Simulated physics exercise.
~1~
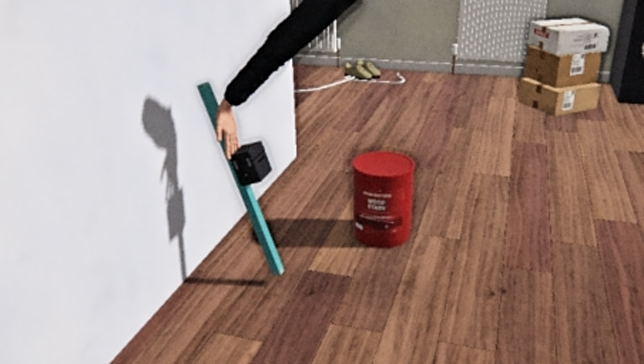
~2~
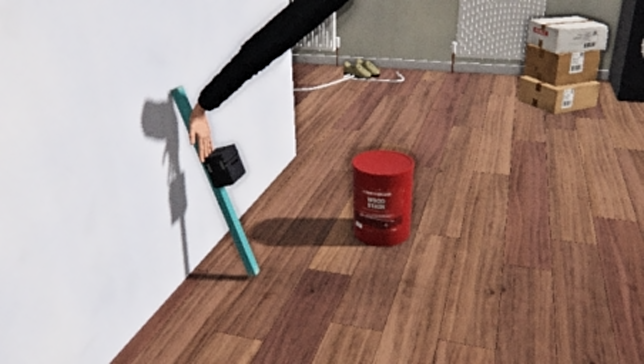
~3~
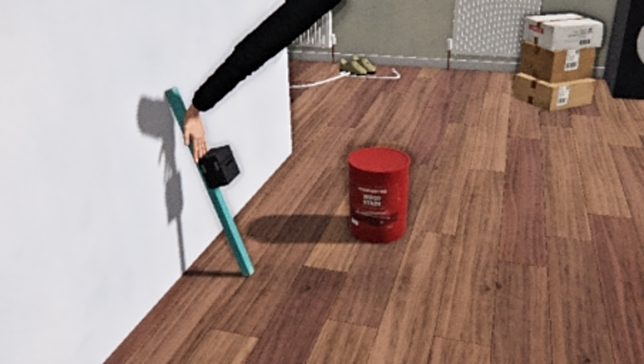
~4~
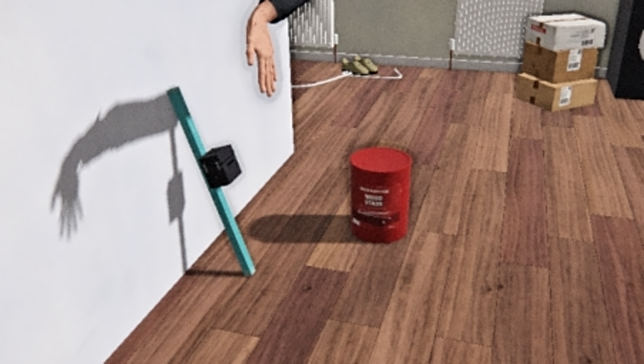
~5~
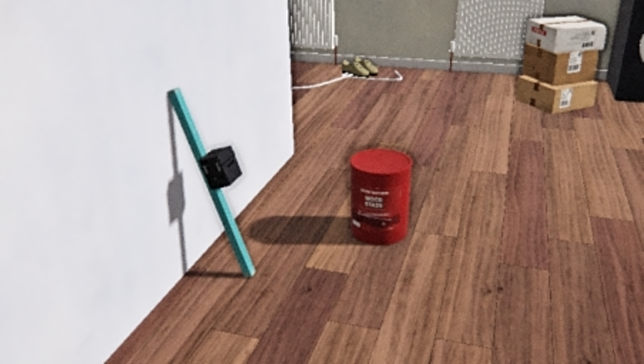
At first, a hand reaches in from above and holds a turquoise pole with a small black block attached, its foot on the wooden floor near a bare white wall. A red pail stands to the right, and boxes are stacked farther back. The hand shifts the pole a little to the left and rests it leaning against the wall. It then lets go and draws back, casting a shadow on the wall. Once the hand is out of view, the pole stays leaning in place, and the pail still stands where it was.
